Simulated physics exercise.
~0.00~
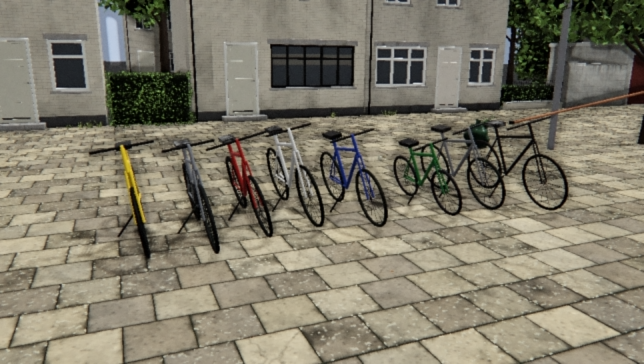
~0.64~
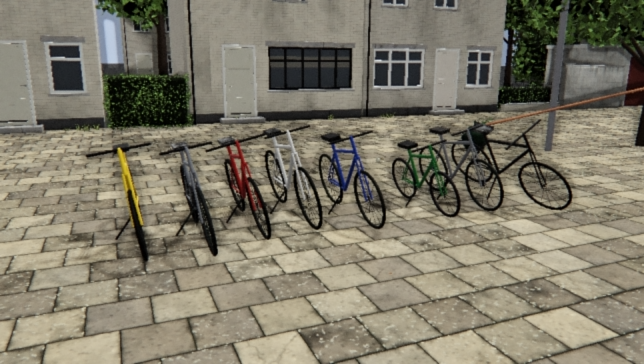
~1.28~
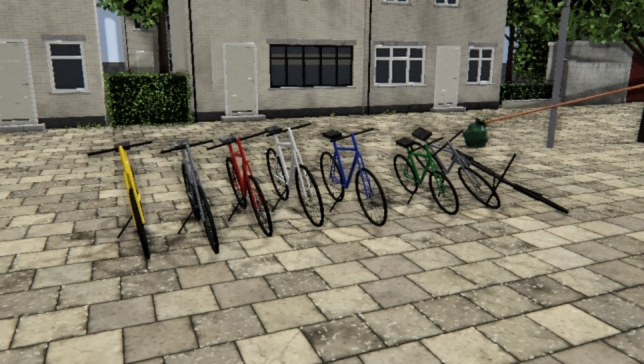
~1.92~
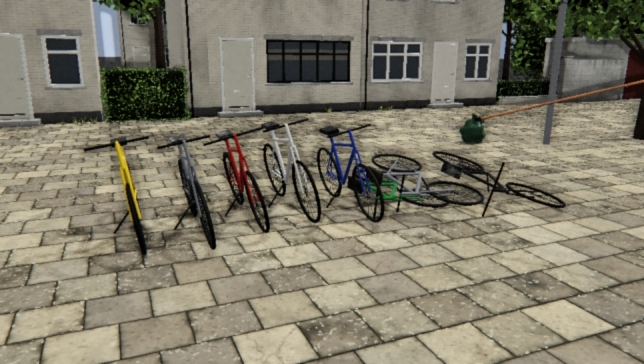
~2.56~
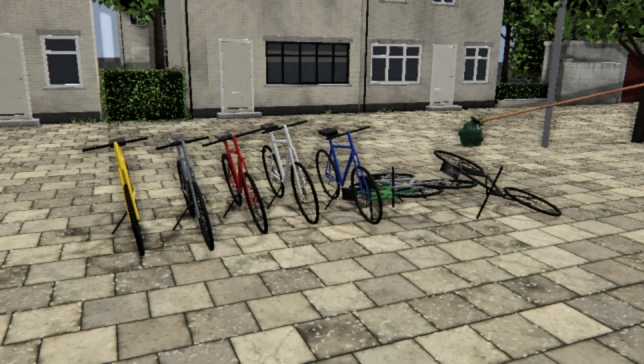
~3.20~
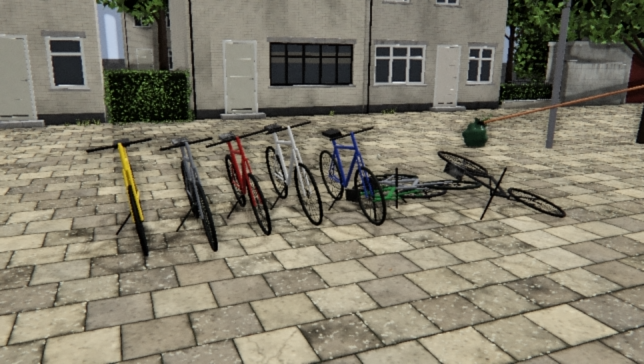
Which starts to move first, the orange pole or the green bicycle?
The orange pole starts to move first. The green bicycle only begins to topple later, after the black bicycle at the right end has already tipped over.
